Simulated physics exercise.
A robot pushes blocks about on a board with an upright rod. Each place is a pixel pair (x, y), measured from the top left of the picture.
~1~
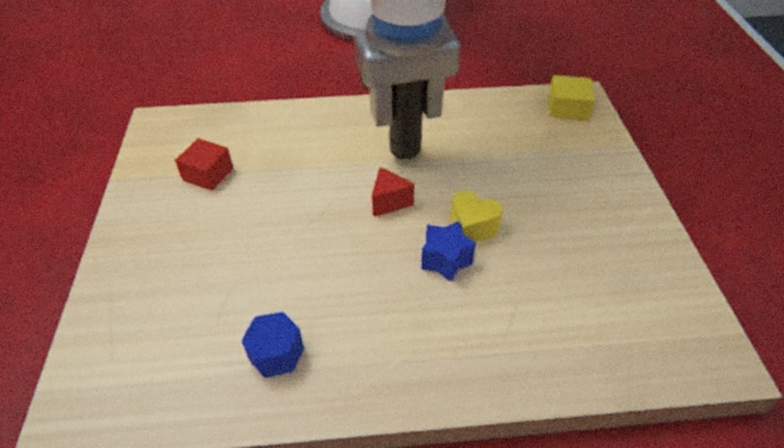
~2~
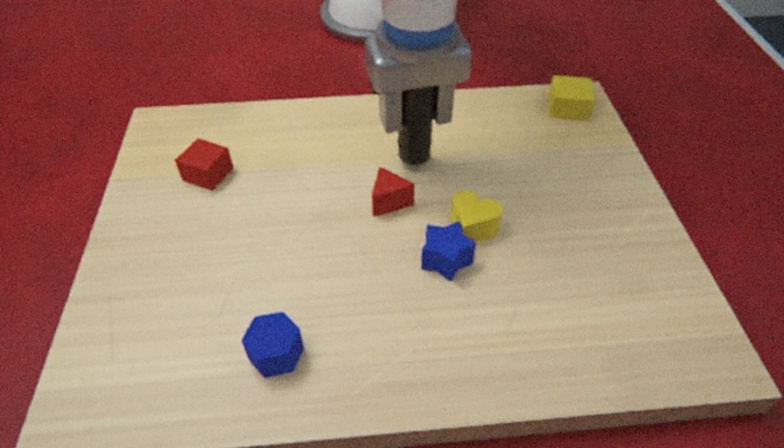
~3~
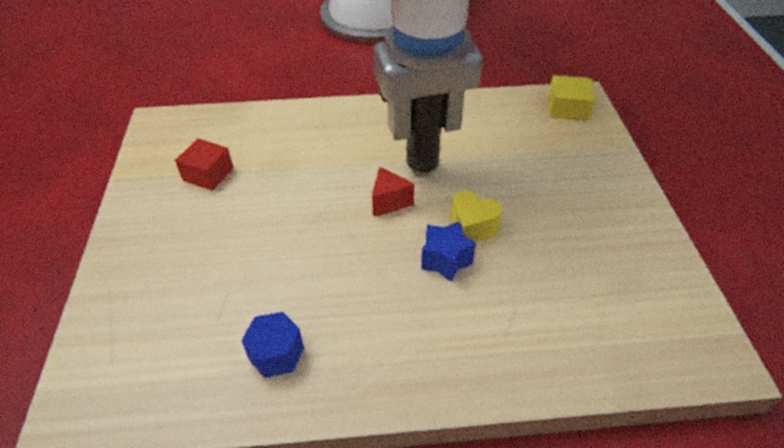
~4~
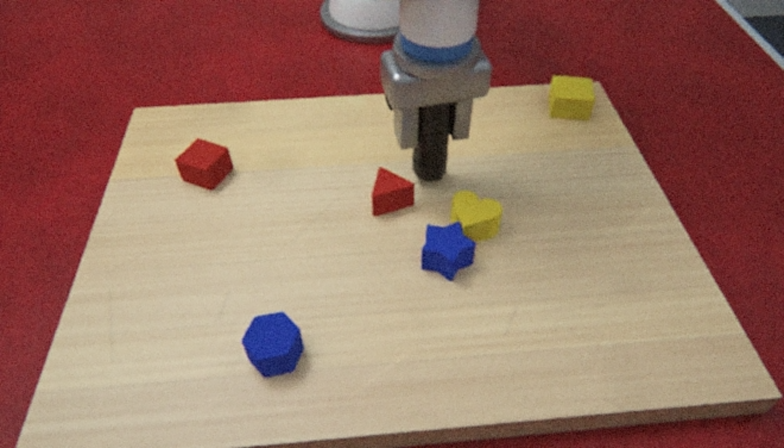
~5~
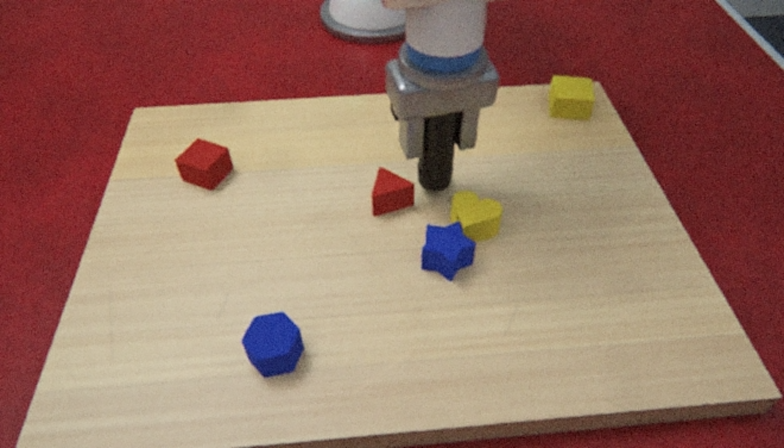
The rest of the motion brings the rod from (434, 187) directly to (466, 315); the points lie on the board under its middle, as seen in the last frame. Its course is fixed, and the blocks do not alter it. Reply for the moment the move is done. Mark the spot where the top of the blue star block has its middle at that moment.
Final place: (461, 331).
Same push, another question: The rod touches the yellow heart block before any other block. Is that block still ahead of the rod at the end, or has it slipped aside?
Left aside or behind.
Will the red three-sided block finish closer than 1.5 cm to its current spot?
Yes, I think so.
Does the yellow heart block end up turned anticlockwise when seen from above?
Yes.
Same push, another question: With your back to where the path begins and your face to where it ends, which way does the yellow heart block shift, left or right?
The answer is left.
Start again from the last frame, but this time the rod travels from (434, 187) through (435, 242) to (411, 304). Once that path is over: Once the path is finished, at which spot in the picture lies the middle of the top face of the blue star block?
Near (457, 287).
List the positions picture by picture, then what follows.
In the first picture, rod's lower end at (405, 149); red three-sided block at (389, 182); blue star block at (447, 239); yellow heart block at (475, 207).
In the second picture, rod at (414, 155); blocks still.
In the third picture, rod at (423, 162); blocks still.
In the fourth picture, rod at (429, 171); blocks still.
In the fifth picture, rod at (435, 180); red three-sided block at (389, 182); blue star block at (447, 239); yellow heart block at (475, 207).
On the path given first. One third of the way, rod at (444, 218); yellow heart block at (489, 220), turned 30° anticlockwise.
Two thirds of the way, rod at (455, 260); blue star block at (455, 278), turned 15° clockwise; yellow heart block at (500, 228), turned 70° anticlockwise.
At the end, rod at (468, 308); red three-sided block still; blue star block at (461, 331), turned 25° clockwise; yellow heart block at (500, 228), turned 70° anticlockwise.
